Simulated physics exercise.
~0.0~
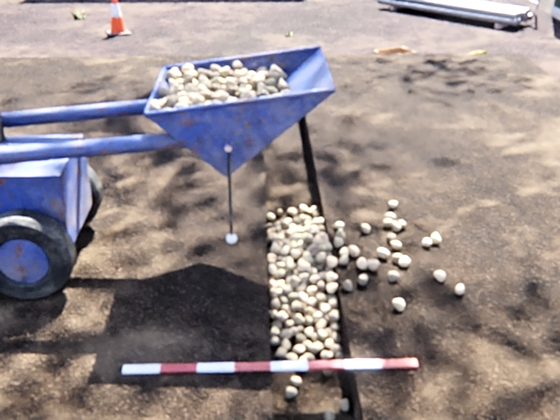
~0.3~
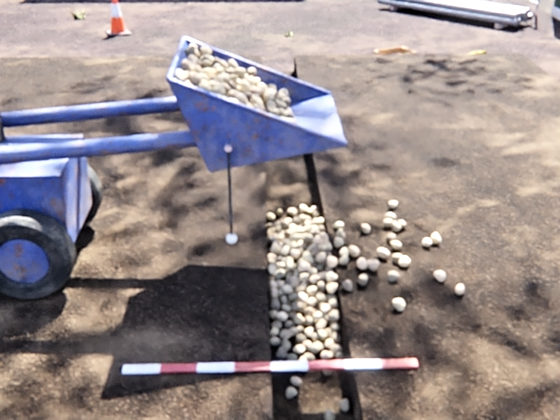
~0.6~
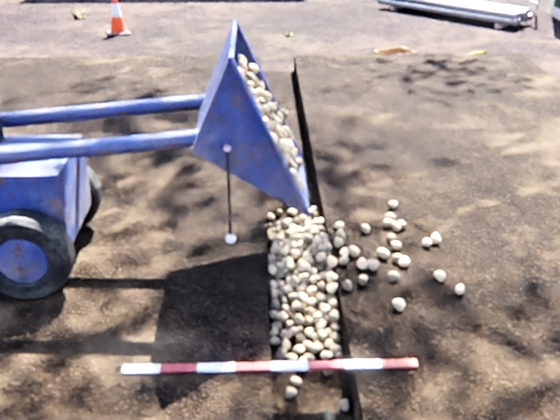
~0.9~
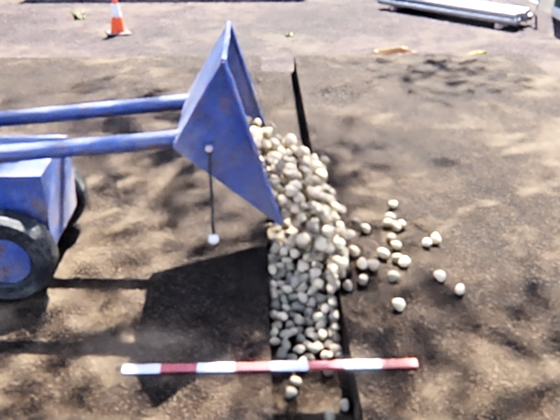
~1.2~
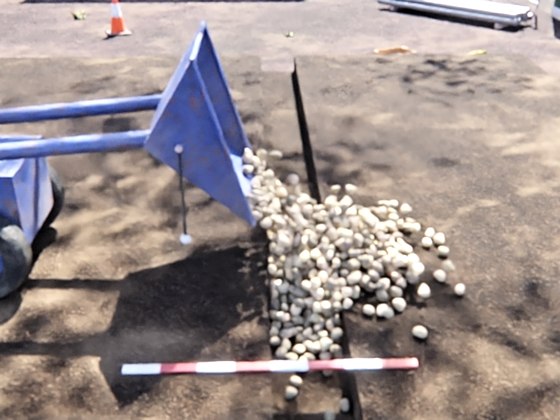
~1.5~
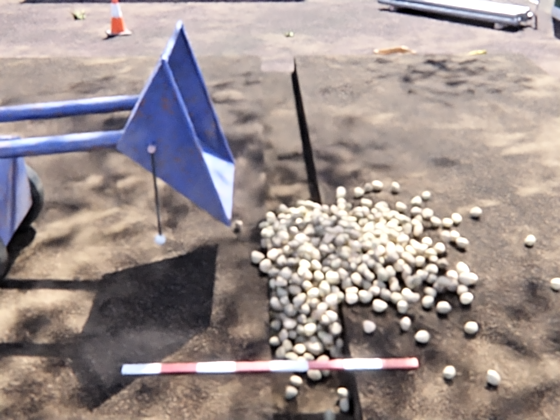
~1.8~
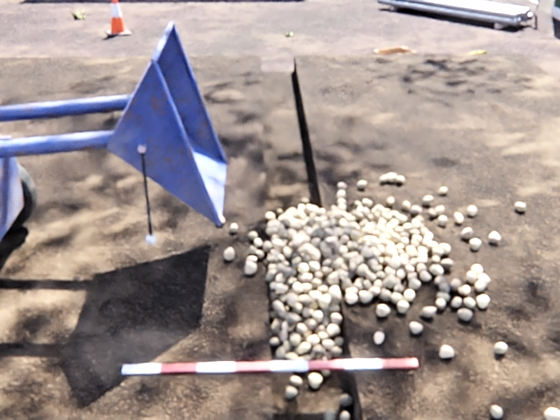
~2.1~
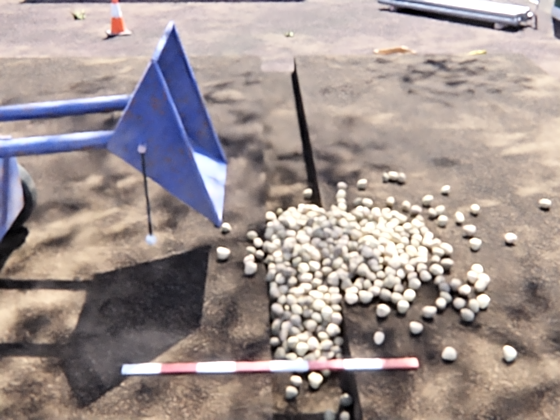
A blue loader bucket tips pale stones over a trench and backs left, leaving a spread pile.
